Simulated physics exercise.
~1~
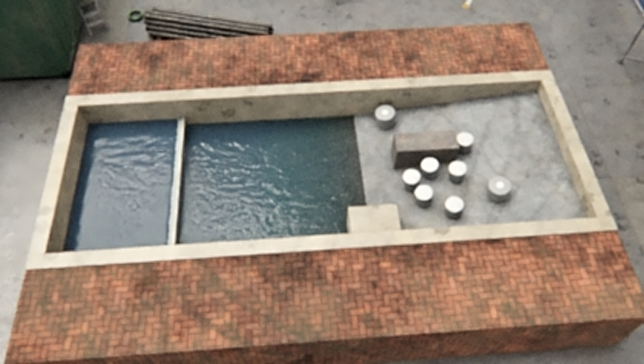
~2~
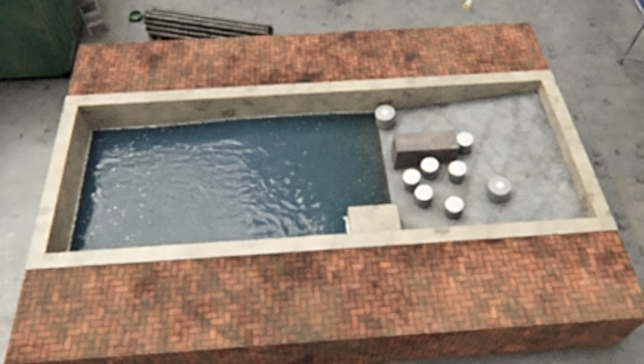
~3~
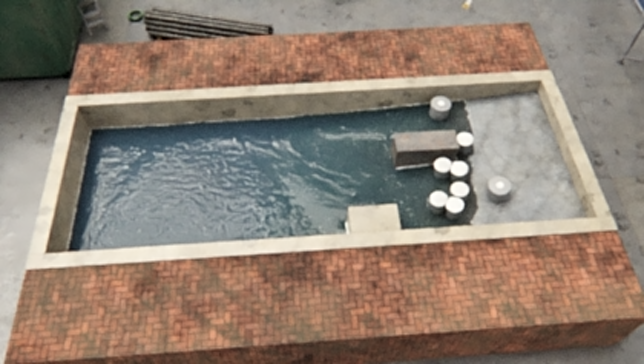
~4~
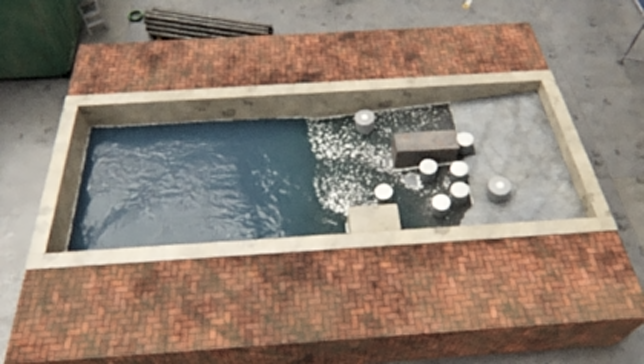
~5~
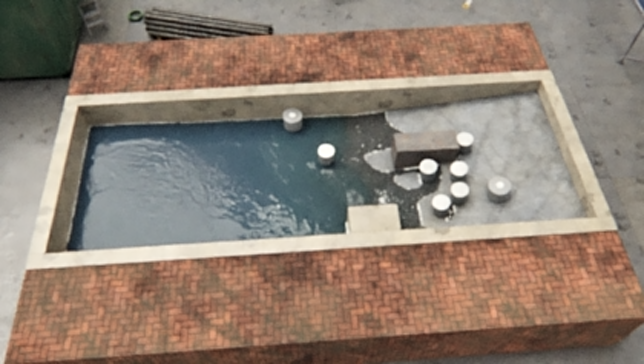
The video shows a brick-edged basin where a divider holding back water on the left vanishes and the water surges right up a grey slope among pale round containers, shifting several, then draws back, leaving two containers out in the water to the left while the others remain near the slope.
